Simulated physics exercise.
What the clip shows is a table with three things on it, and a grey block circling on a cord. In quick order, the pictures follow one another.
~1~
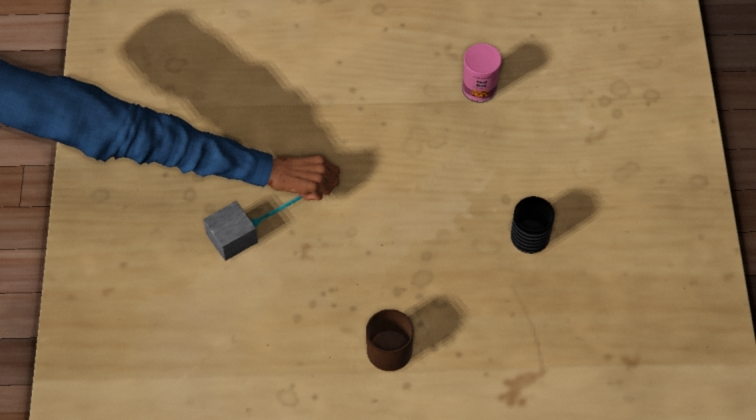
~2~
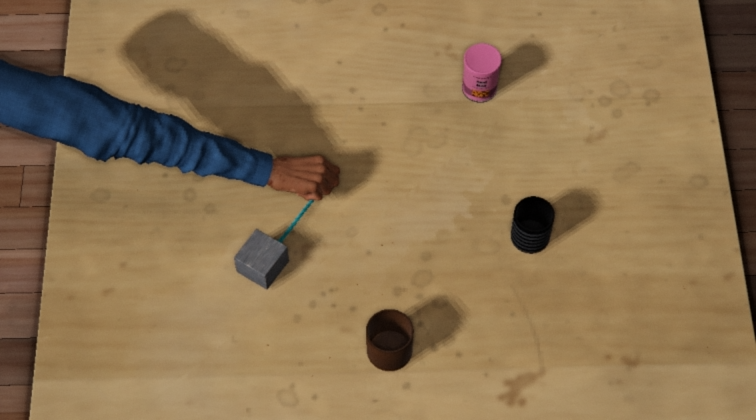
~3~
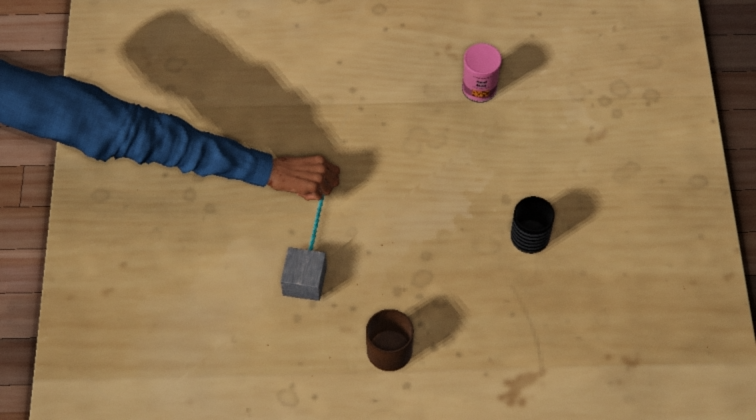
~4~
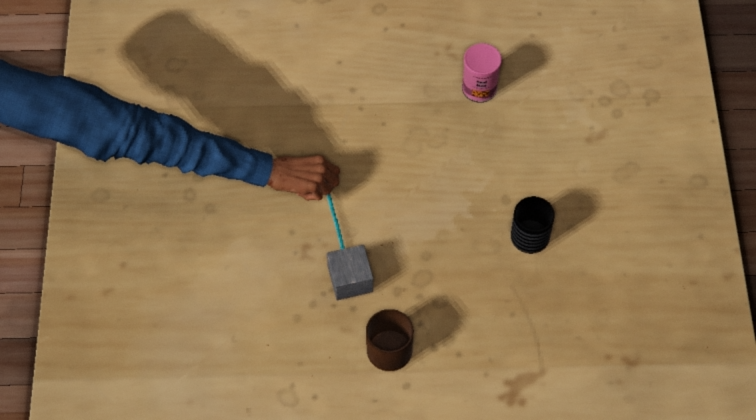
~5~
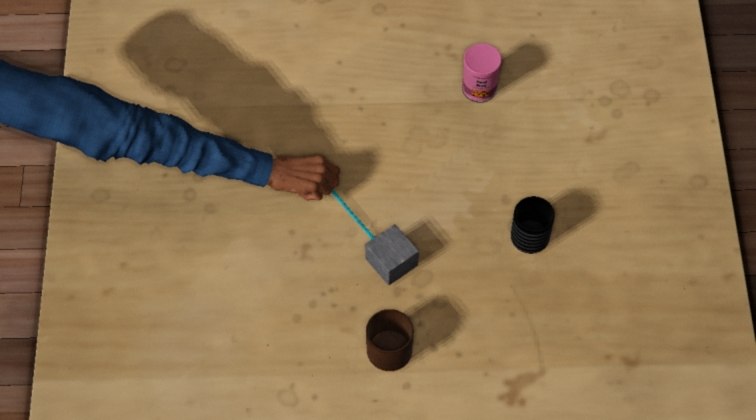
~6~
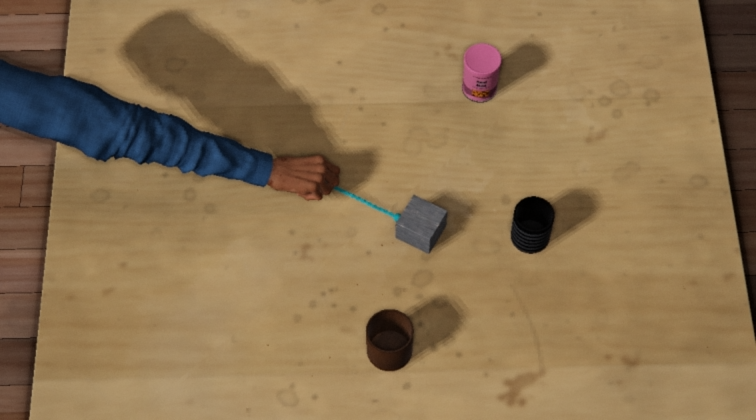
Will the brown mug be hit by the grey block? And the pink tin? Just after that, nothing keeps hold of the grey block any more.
As for the outcome, the brown mug will not be hit, the pink tin will be hit.
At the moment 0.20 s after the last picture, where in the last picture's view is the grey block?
Close to (473, 102).
Then, 0.08 s after the last picture, block near (451, 154).
Then, 0.20 s after the last picture, block near (472, 102); pink tin pushed aside.
At rest, block near (474, 99); pink tin pushed aside. The brown mug remains clear and the pink tin takes the knock.
